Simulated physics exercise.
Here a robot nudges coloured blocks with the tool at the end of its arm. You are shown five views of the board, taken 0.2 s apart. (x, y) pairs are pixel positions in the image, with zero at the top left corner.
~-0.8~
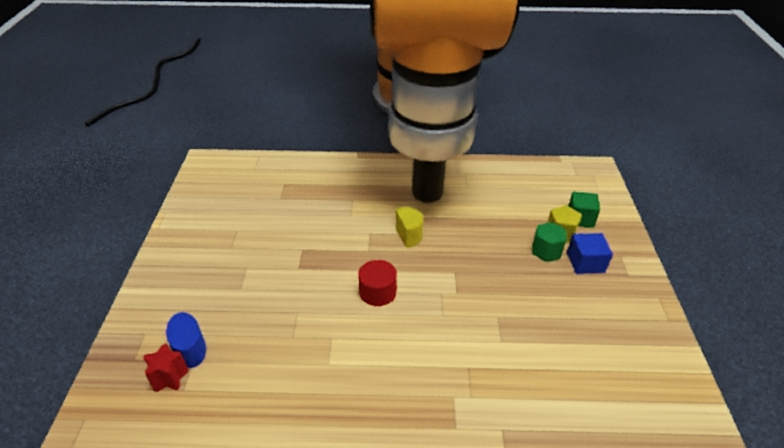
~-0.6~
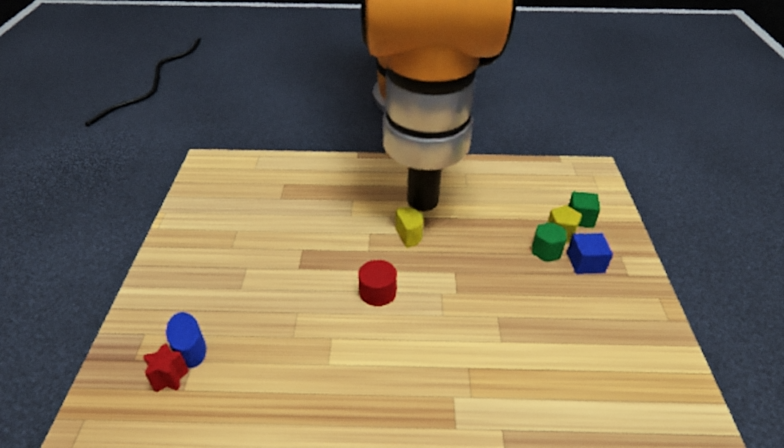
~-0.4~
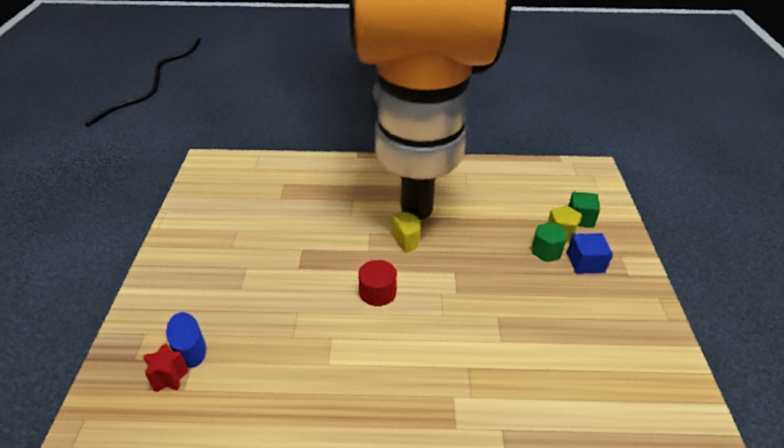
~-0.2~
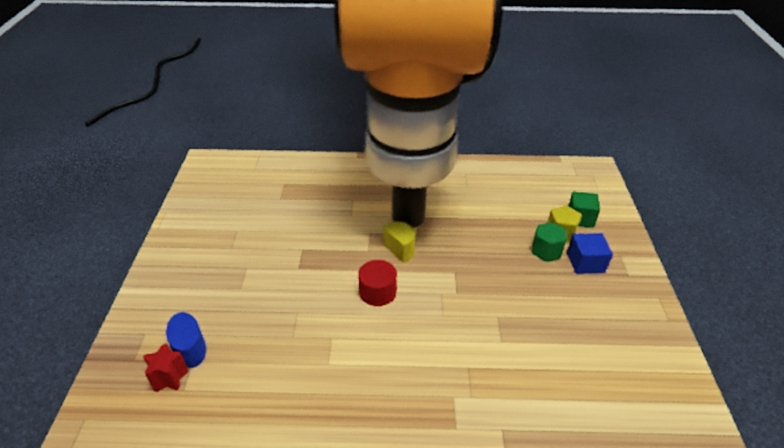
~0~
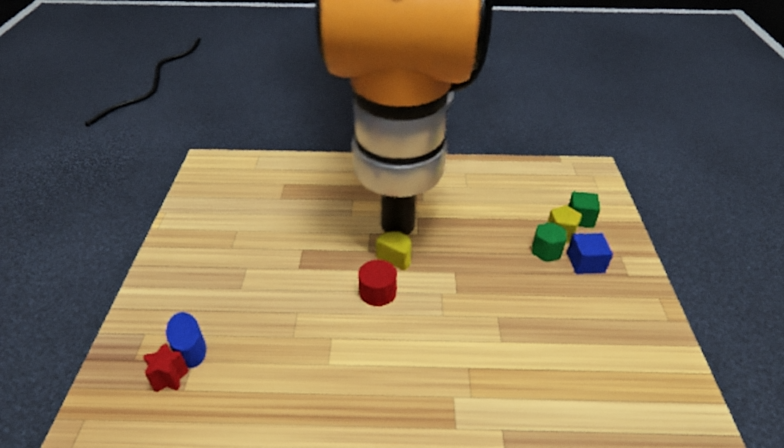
A robot arm nudges the yellow block a short way toward the red round block.
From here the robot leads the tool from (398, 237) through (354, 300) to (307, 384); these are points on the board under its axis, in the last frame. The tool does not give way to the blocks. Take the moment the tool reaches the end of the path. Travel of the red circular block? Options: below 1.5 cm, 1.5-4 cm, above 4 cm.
It gets moved over 4 cm.
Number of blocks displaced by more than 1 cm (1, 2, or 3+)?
Displaced: Two.
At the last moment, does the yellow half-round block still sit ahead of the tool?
No - that is not the case.
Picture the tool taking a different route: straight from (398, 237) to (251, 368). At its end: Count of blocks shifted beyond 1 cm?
I predict two.
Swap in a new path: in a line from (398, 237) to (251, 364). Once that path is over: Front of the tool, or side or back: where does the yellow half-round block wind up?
The tool has lost it.
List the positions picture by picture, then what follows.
Tip of the tool (427, 194), middles of tops, red circular block (378, 273), yellow half-round block (410, 216), in the first frame.
Tool (423, 202), nothing pushed, in the second frame.
Tool (417, 210), yellow half-round block (407, 221), in the third frame.
Tool (408, 219), yellow half-round block (401, 231), in the fourth frame.
Tool (398, 227), red circular block (378, 273), yellow half-round block (396, 240), in the fifth frame.
The first path, step by step. One third of the way, tool (368, 268); red circular block (368, 309); yellow half-round block (376, 283), turned 40° anticlockwise.
Two thirds of the way, tool (337, 316); red circular block (369, 359); yellow half-round block (351, 334), turned 70° anticlockwise.
At the end, tool (305, 374); red circular block (376, 378); yellow half-round block (338, 383), turned 145° anticlockwise.
